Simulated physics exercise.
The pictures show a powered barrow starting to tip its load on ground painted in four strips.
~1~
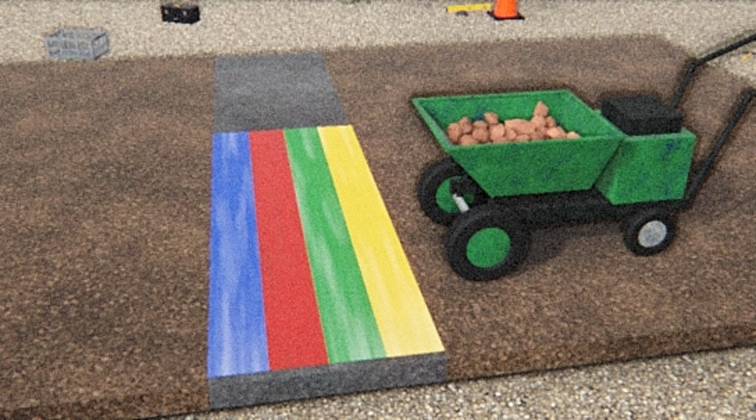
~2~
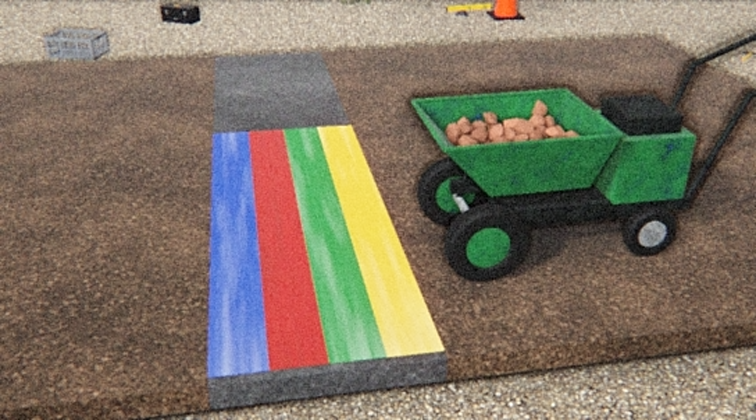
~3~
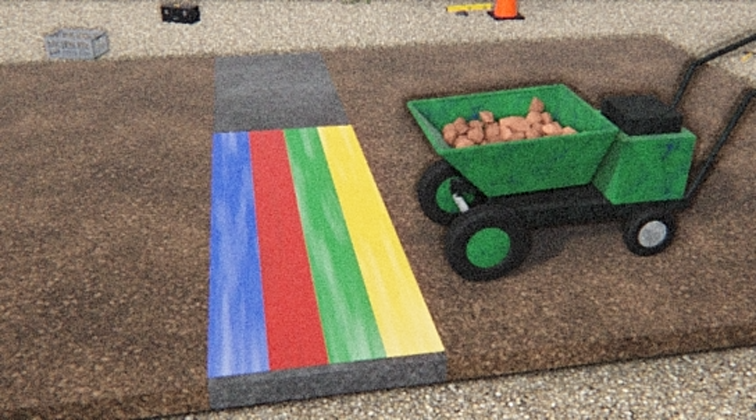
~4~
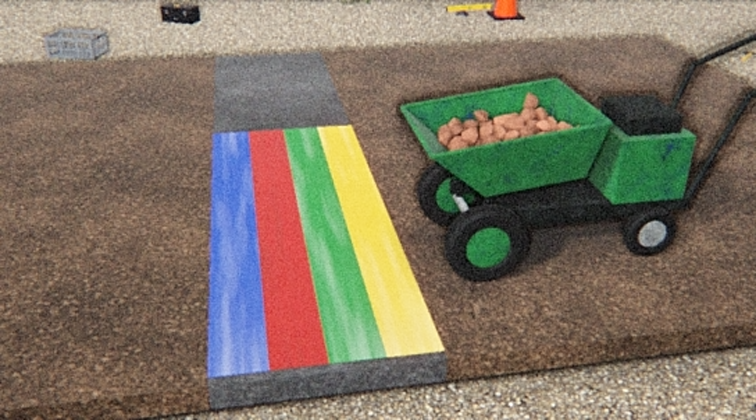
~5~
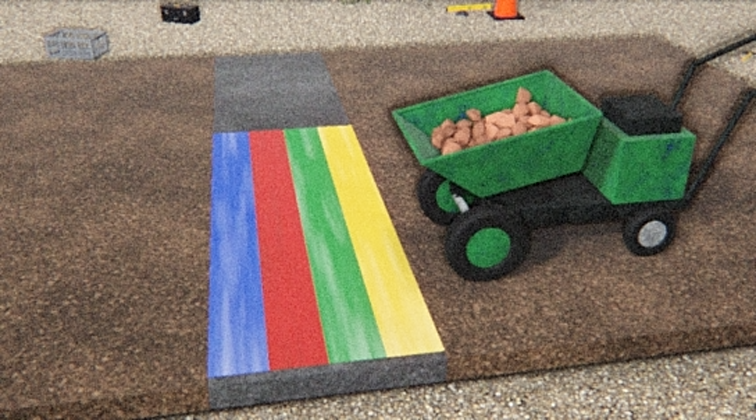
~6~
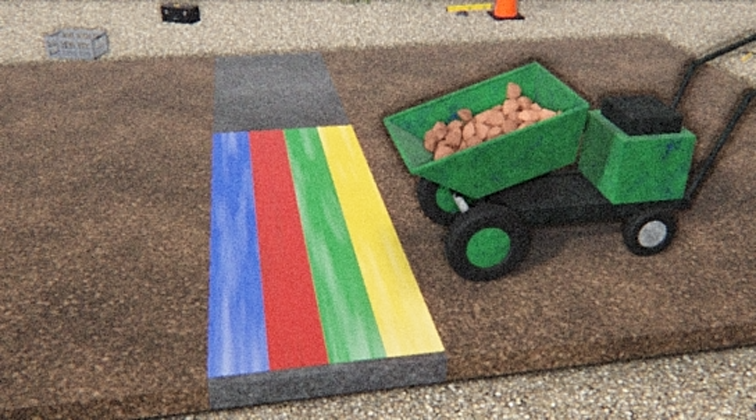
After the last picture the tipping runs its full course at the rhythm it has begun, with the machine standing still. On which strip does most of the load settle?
Most lies over the green band.
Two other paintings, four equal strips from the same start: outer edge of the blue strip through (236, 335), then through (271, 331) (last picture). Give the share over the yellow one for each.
The first gives 0 %, the second 0 %.
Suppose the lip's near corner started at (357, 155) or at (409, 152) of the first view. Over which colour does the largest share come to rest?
In turn: The blue strip; the red strip.
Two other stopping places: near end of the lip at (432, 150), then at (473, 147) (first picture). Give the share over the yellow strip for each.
First some 0, then 20 per cent.
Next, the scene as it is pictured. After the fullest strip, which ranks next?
Next in line is the red strip.
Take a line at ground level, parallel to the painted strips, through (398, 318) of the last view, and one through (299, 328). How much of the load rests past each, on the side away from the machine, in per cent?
Roughly 90 per cent, and 30 per cent.
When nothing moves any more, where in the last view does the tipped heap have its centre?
Near (311, 259).
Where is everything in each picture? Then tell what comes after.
Lip of the skip at (447, 149), level; top of the load at (528, 139), lumps of rubble; yellow strip at (401, 313); green strip at (348, 318); red strip at (293, 324); blue strip at (237, 330), in the first picture.
Lip of the skip at (445, 150), level; top of the load at (527, 138), in the second picture.
Lip of the skip at (440, 153), tipped barely; top of the load at (524, 136), in the third picture.
Lip of the skip at (433, 157), tipped a little; top of the load at (534, 127), in the fourth picture.
Lip of the skip at (423, 163), tipped a little; top of the load at (526, 123), in the fifth picture.
Lip of the skip at (413, 172), tipped clearly; top of the load at (533, 124); yellow strip at (401, 313); green strip at (348, 318); red strip at (293, 324); blue strip at (237, 330), in the sixth picture.
Soon after the last picture, skip tipped steeply; all in the skip.
A little later, skip tipped right over; most in the skip; a small part over the green strip.
Later still, skip tipped right over; about a quarter in the skip; about half over the green strip; about a quarter over the red strip; a small part over the blue strip; a stray few off the paint.
At rest, skip tipped right over; a small part in the skip; a stray few over the yellow strip; about half over the green strip; about a third over the red strip; a small part over the blue strip; a stray few off the paint.
